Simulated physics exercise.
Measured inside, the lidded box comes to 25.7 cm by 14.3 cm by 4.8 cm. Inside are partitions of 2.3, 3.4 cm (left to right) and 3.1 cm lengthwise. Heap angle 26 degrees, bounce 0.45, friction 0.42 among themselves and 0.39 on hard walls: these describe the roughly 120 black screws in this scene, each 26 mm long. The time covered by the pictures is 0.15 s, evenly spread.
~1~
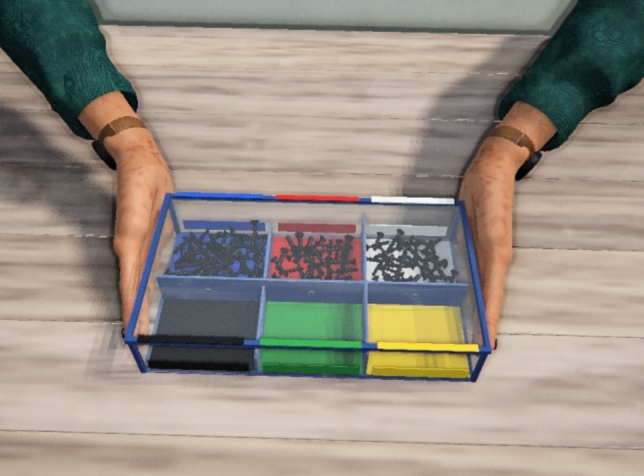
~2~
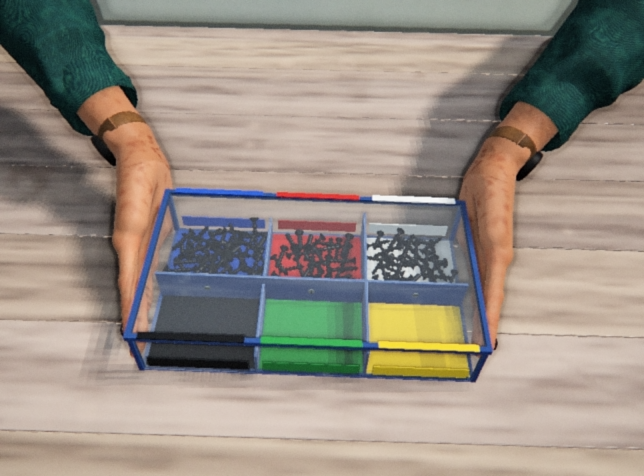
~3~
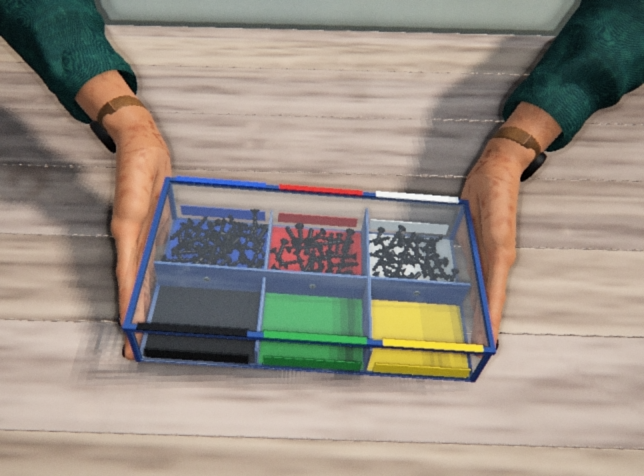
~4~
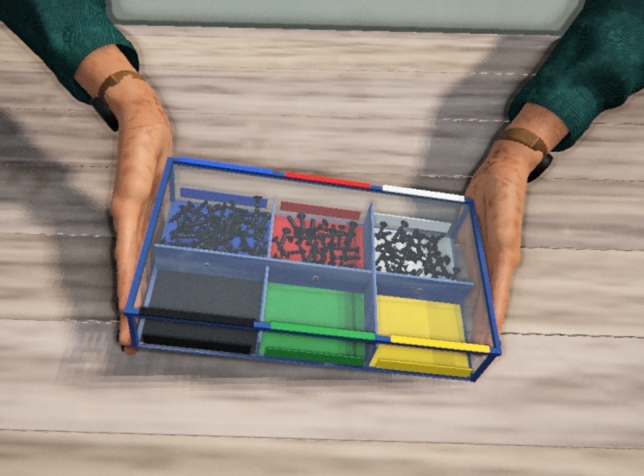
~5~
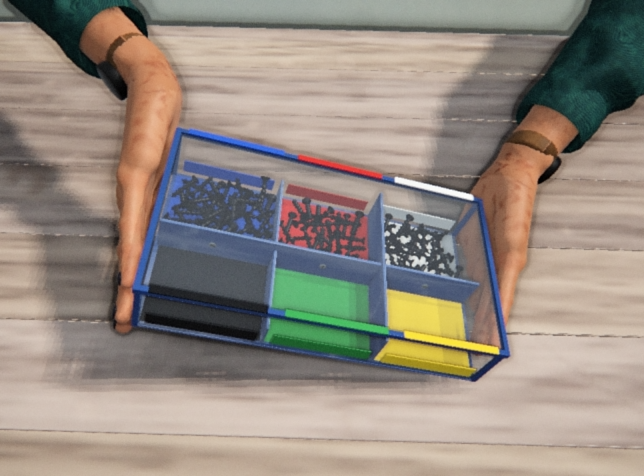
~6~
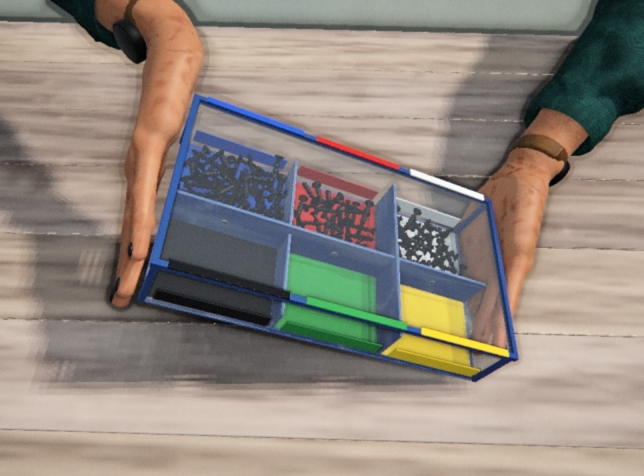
Two hands holding a clear partitioned box of small black screws above a wooden surface, gradually raising its left side.
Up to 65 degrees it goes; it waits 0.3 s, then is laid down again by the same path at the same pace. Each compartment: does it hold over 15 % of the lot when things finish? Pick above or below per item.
Red = above; blue = below; green = below; yellow = below; white = above; black = below.
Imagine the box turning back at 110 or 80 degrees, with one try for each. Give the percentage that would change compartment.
First try: Around 50 %; second try: Around 50 %.
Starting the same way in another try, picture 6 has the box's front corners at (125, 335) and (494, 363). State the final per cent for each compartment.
Each compartment ends with this per cent: Red 25, blue 35, green 5, yellow 5, white 30 and black 5.
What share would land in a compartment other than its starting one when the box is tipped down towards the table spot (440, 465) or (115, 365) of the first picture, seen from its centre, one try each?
Roughly 40 % for the first direction, roughly 20 % for the second.
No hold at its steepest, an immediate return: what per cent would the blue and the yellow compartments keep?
In per cent: Blue 5, yellow 0.
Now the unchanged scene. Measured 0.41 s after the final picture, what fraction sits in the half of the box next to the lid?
Estimate: Near 30 per cent.
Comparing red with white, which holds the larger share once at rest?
More settles in the red compartment.
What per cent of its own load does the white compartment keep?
100 %.
Then, 0.41 s after the last picture, tilt 65 degrees; red 50 %, blue 10 %, green 5 %, yellow 5 %, white 35 %.
Then, 0.68 s after the last picture, tilt 41 degrees; red 50 %, blue 5 %, green 5 %, yellow 5 %, white 30 %.
Then, 1.05 s after the last picture, tilt 0 degrees; red 50 %, blue 5 %, green 5 %, yellow 5 %, white 30 %.
In the end, red 50 %, blue 5 %, green 5 %, yellow 5 %, white 30 %, black 0 %.
